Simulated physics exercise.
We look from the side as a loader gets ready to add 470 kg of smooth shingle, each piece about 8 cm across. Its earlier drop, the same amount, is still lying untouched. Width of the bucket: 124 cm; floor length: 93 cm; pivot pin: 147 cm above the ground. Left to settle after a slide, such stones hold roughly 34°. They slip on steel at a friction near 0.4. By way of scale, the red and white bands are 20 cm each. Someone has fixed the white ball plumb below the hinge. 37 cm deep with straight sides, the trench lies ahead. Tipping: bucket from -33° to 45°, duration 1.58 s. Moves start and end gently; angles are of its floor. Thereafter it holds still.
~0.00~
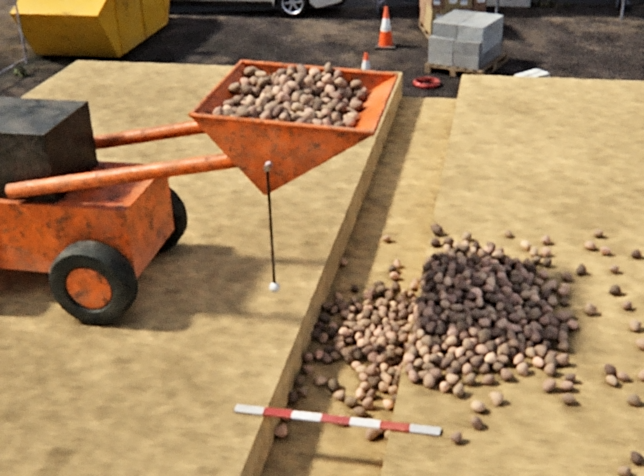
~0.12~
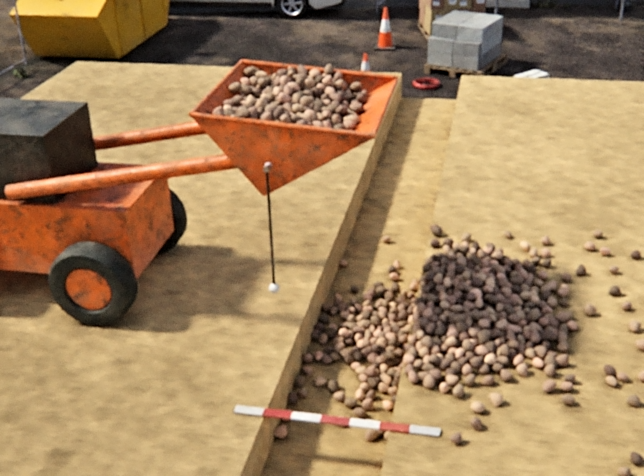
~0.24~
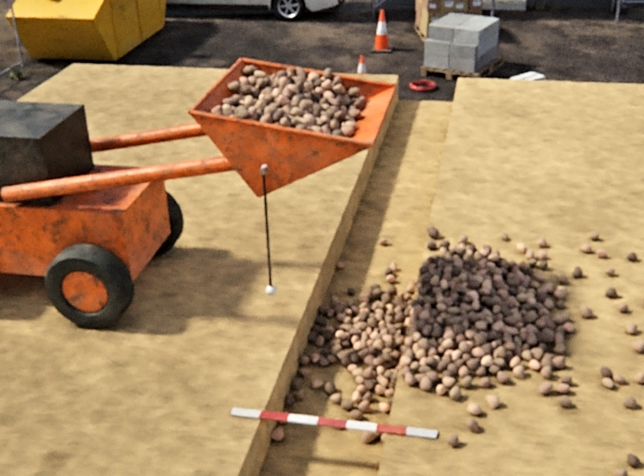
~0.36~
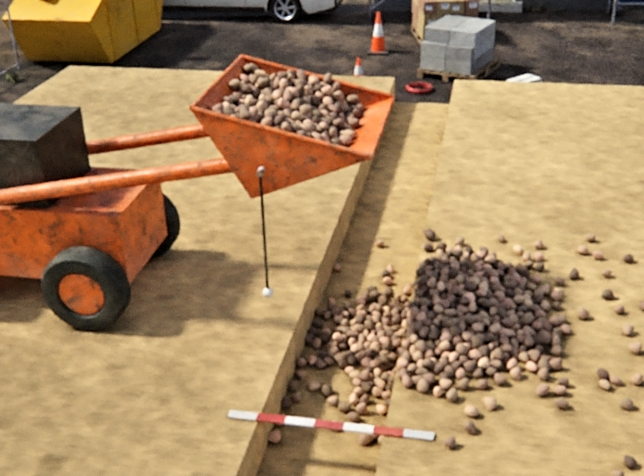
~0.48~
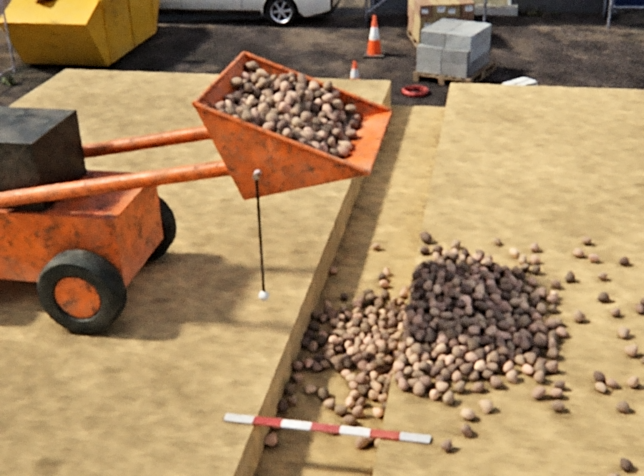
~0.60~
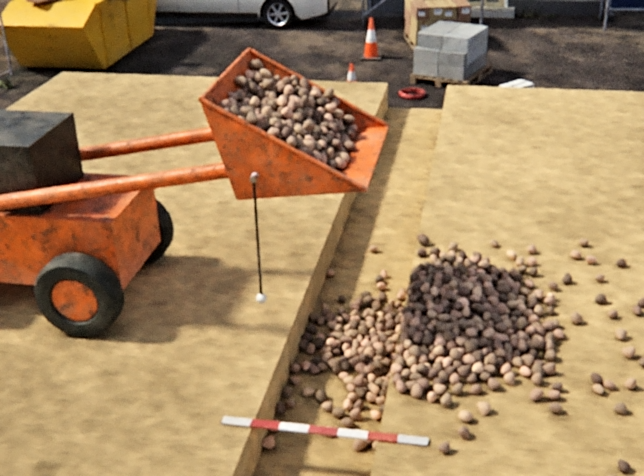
On a sandy yard beside a narrow trench, an orange loader held a bucket full of smooth stones near an earlier heap, then gradually tilted the bucket's front edge downward while the stones shifted inside.
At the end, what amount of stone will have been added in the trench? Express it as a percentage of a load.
Close to 85 parts in a hundred.
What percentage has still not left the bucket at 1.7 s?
Around 15 in a hundred.
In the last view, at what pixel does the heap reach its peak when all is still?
I'd say somewhere near (438, 300).
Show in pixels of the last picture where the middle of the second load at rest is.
In the last view, somewhere near (373, 335).
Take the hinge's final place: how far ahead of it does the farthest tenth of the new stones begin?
Roughly 110 cm ahead of it.
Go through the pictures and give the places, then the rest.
In the first picture, the bucket is at -33°, its lip at (374, 133); the top of the load is at (298, 81). The earlier load is highest near (466, 293), 17 cm above ground level, 28 % in the trench, 71 % past the trench.
In the second picture, lip at (375, 136), floor tilted -32°, highest stones at (288, 81); the stones move at 0.1 m/s on average.
In the third picture, the bucket is at -28°, its lip at (373, 145); the top of the load is at (275, 85); the stones move at 0.2 m/s on average.
In the fourth picture, the bucket is at -23°, its lip at (372, 157); the top of the load is at (254, 78); the stones move at 0.2 m/s on average.
In the fifth picture, the bucket is at -16°, its lip at (370, 173); the top of the load is at (255, 77); the stones move at 0.3 m/s on average.
In the sixth picture, lip at (367, 190), floor tilted -8°, highest stones at (254, 76); the stones move at 0.3 m/s on average.
After 1.2 s the floor is at 33°; in per cent of one load, 92 in the bucket, 36 in the trench, 71 past the trench; the foremost stones are past the picture's edge.
After 1.7 s the floor is at 45°; in per cent of one load, 16 in the bucket, 99 in the trench, 84 past the trench; the foremost stones are past the picture's edge.
After 2.0 s the floor is at 45°; in per cent of one load, 0 in the bucket, 107 in the trench, 92 past the trench; the foremost stones are past the picture's edge.
After 4.7 s the floor is at 45°; in per cent of one load, 0 in the bucket, 113 in the trench, 87 past the trench; the foremost stones are past the picture's edge. Net gain in the trench, 85.
